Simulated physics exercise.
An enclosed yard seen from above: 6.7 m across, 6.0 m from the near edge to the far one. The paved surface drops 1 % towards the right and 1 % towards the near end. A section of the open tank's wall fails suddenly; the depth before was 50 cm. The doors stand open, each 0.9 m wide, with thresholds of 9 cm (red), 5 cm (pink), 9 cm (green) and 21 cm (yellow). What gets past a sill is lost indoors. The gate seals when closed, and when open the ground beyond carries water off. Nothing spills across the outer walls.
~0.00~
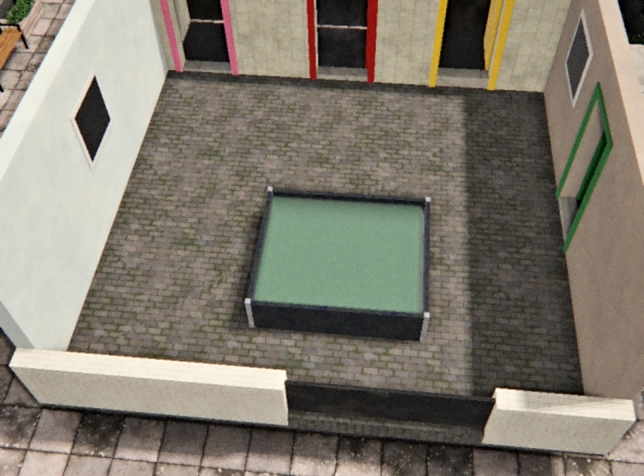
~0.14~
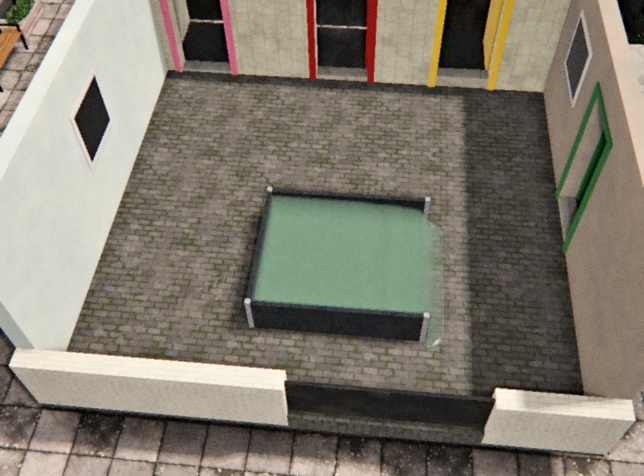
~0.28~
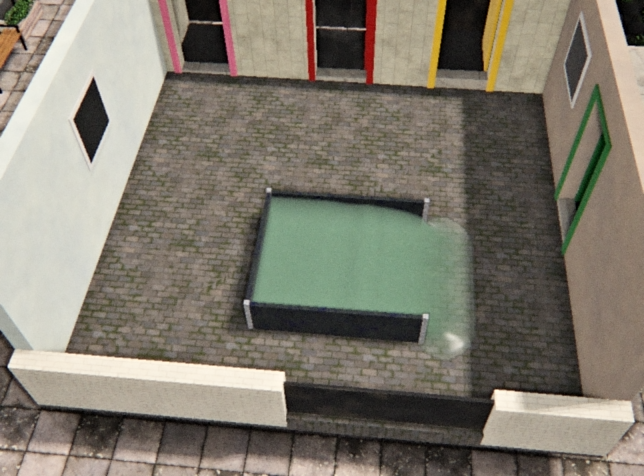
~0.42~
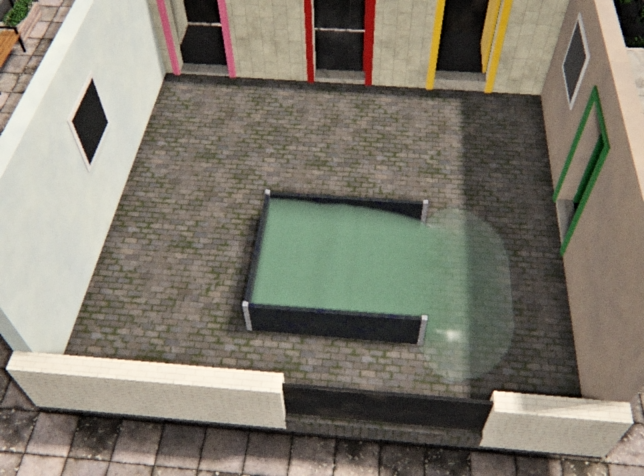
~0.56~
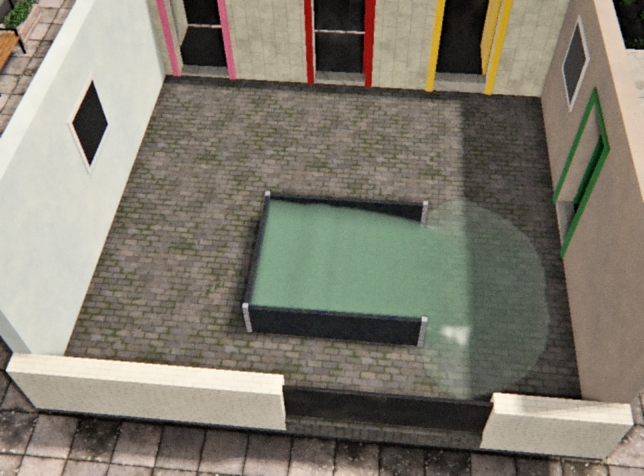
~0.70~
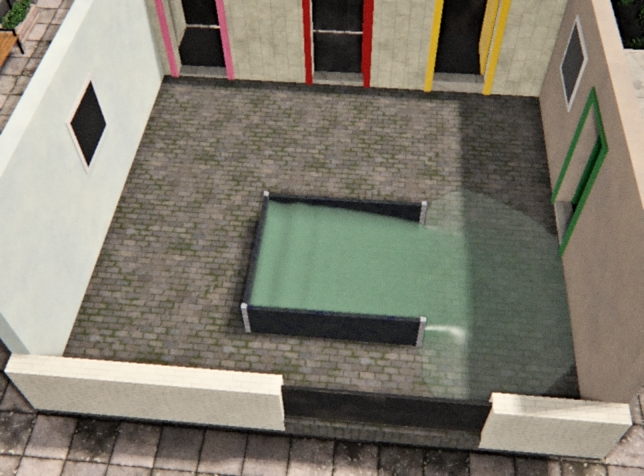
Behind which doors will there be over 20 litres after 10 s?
Door by door: At the red door it stays under the limit; at the pink door it does not reach the limit; at the green door it goes over the limit; at the yellow door it does not reach the limit.
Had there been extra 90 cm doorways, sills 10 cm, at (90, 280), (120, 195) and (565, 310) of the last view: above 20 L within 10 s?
In turn: Below, below, past it.
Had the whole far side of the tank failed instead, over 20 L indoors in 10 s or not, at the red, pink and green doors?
Against that limit: Red past it, pink over, green under.
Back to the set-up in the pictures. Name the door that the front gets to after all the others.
The pink one.
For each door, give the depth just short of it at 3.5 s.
In cm: Red 0, pink 0, green 17, yellow 12.
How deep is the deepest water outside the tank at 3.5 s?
About 28 cm.
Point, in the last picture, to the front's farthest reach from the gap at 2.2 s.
Near (533, 121).
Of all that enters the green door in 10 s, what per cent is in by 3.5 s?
Some 80 per cent by then.
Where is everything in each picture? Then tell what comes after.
The open tank at (343, 252) is whole and still, 50 cm deep, in the first picture.
Water pours out at (422, 271) and has run 1.0 m, to (432, 342); typically 9 cm deep outside, 50 cm at the open tank's back, in the second picture.
Water pours out at (421, 274) and has run 1.2 m, to (449, 353); typically 10 cm deep outside, 50 cm at the open tank's back, in the third picture.
The front is at (476, 369), 1.5 m from the gap at (420, 276); 2.6 m2 of floor is under water; 50 cm left at the back of the open tank, in the fourth picture.
The front is at (528, 363), 1.8 m from the gap at (420, 278); 3.9 m2 of floor is under water; 50 cm left at the back of the open tank, in the fifth picture.
The front is at (572, 350), 2.2 m from the gap at (418, 278); 5.2 m2 of floor is under water; 46 cm left at the back of the open tank, in the sixth picture.
After 1.4 s water covers 20 % of the floor and is deepest (35 cm) near (556, 302); red door not reached, pink door not reached, green door 21 cm at the sill, 12 L in, yellow door not reached.
After 2.2 s water covers 20 % of the floor and is deepest (40 cm) near (572, 428); red door not reached, pink door not reached, green door 23 cm at the sill, 57 L in, yellow door not reached.
After 3.5 s water covers 40 % of the floor and is deepest (28 cm) near (572, 428); red door not reached, pink door not reached, green door 17 cm at the sill, 121 L in, yellow door 12 cm at the sill, 0 L in.
After 6.0 s water covers 70 % of the floor and is deepest (20 cm) near (81, 385); red door 4 cm at the sill, 0 L in, pink door not reached, green door 10 cm at the sill, 147 L in, yellow door 9 cm at the sill, 0 L in.
After 10.0 s water covers 100 % of the floor and is deepest (8 cm) near (542, 426); red door 3 cm at the sill, 0 L in, pink door 6 cm at the sill, 0 L in, green door 7 cm at the sill, 148 L in, yellow door 5 cm at the sill, 0 L in.
